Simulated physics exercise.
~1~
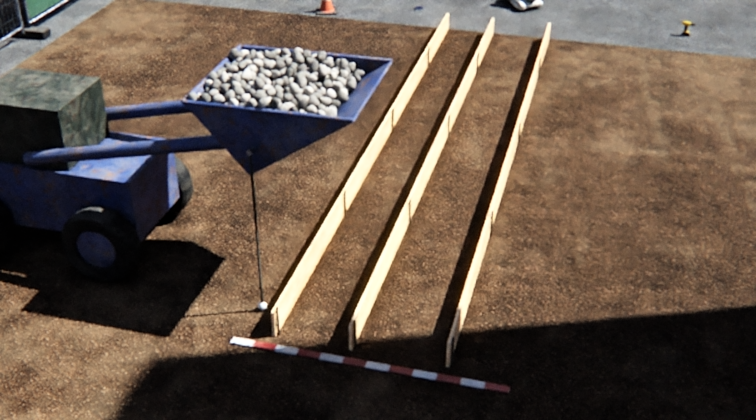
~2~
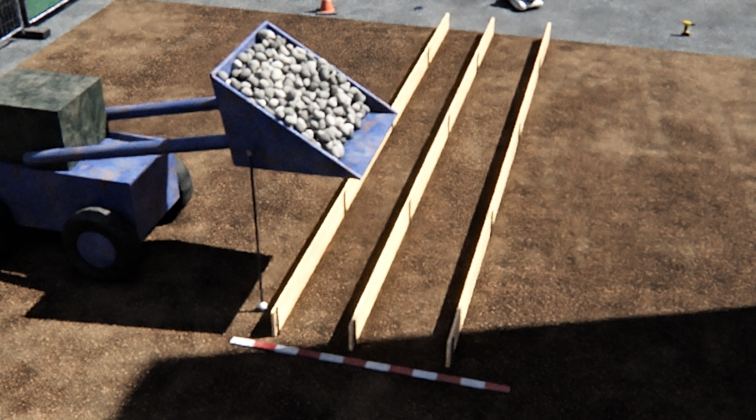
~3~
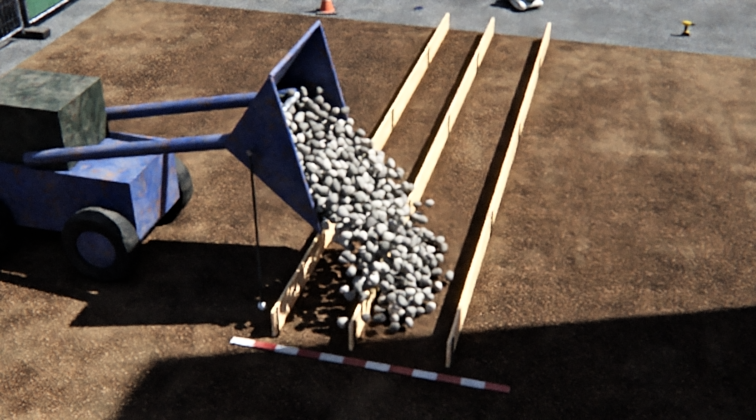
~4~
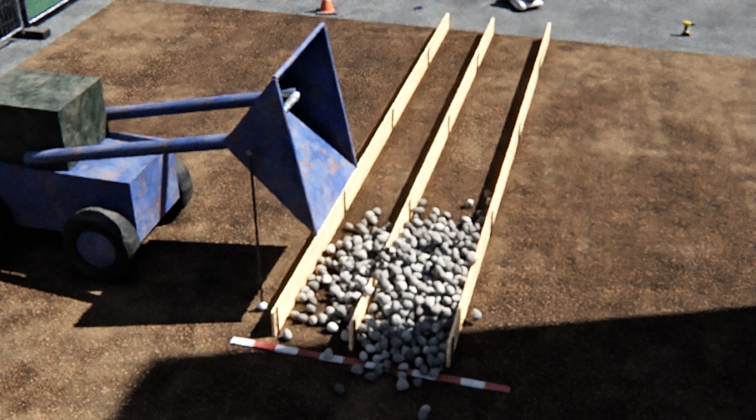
On a patch of brown dirt beside grey pavement, a blue loader holds a raised bucket full of round grey stones next to three long upright boards and a red-and-white striped staff. The bucket tips forward to the right, and the stones slump toward its lower lip. As it tilts steeply, they pour out in a thick stream over the nearest boards. The emptied bucket stays tipped while the stones settle between the boards, with more in the far bay than in the near one and a few scattered around the striped staff.
